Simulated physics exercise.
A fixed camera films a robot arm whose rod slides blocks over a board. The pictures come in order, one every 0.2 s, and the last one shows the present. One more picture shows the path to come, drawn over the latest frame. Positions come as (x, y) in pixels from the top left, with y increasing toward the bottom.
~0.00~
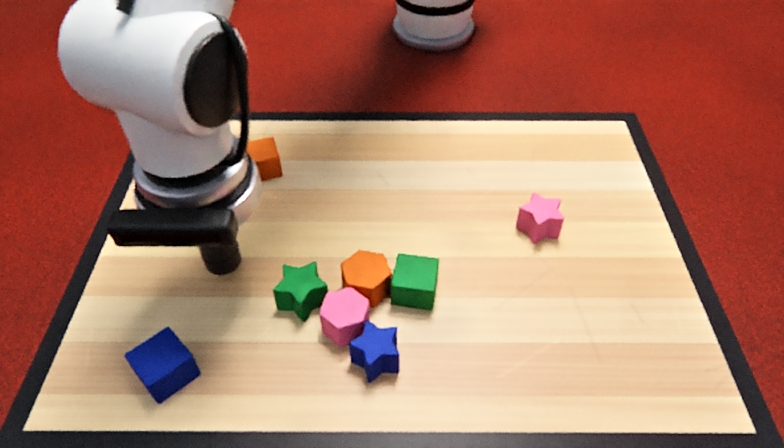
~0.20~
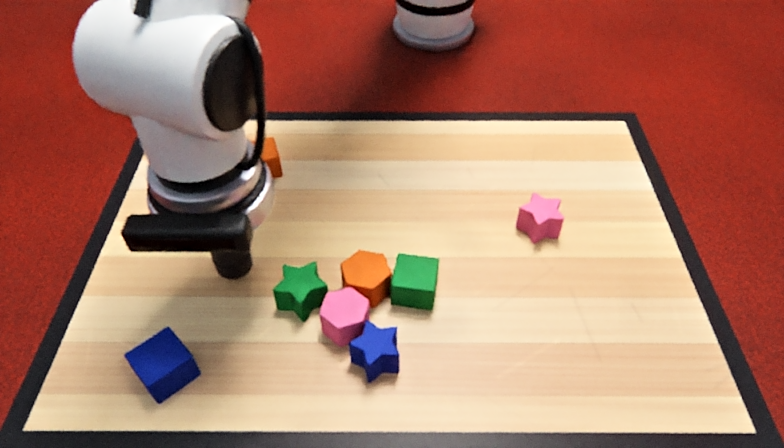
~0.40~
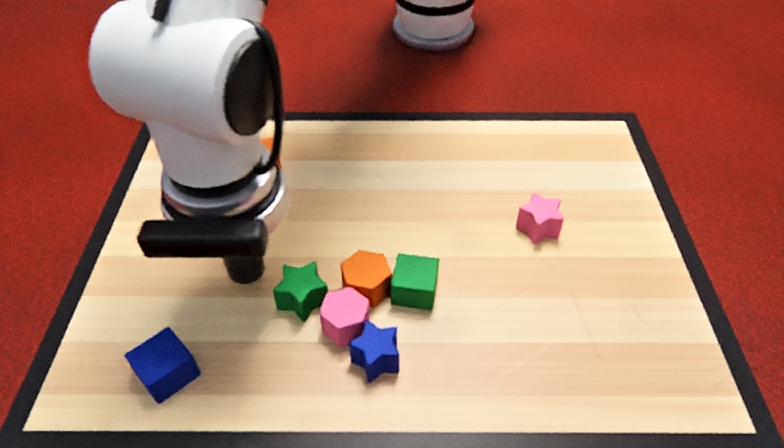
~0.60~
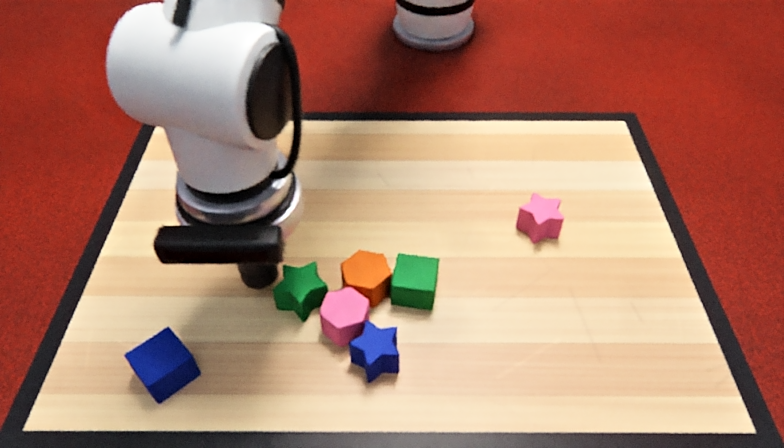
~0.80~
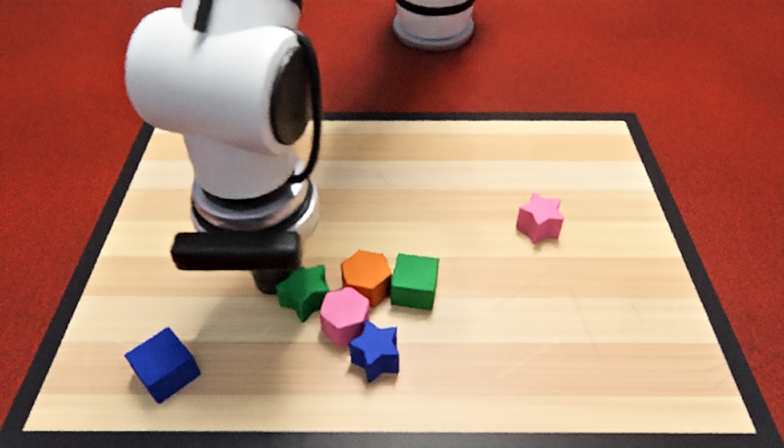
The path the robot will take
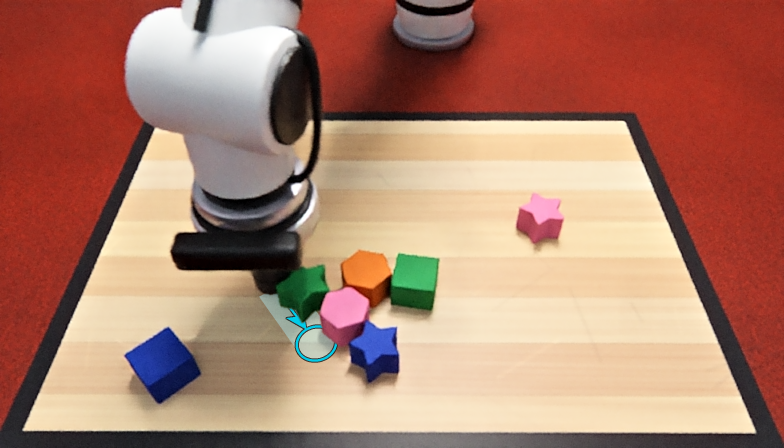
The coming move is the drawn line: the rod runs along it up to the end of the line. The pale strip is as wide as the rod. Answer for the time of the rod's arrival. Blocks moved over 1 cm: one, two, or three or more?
The number of blocks that move over 1 cm is three or more.
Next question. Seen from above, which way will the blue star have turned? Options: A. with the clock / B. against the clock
That would be A.
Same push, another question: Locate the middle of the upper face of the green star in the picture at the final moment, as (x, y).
The middle of the upper face of the green star will lie at about (348, 306) in the picture.
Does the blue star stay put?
No
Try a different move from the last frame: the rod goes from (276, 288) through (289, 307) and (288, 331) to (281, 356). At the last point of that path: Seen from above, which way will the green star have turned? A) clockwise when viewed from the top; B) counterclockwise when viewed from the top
B - counterclockwise when viewed from the top.
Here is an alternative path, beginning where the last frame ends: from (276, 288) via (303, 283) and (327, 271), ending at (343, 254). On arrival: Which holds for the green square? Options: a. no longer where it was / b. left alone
Choice a: No longer where it was.
Drawn move, from (276, 288) directly to (316, 343).
The first path, step by step. Halfway along, rod at (294, 308); green star at (330, 293), turned 25° anticlockwise; pink hexagon at (364, 313); blue star at (386, 346), turned 30° clockwise.
At the end, rod at (315, 336); green star at (348, 306), turned 55° anticlockwise; pink hexagon at (392, 311), turned 30° anticlockwise; orange hexagon still; blue star at (395, 350), turned 50° clockwise.
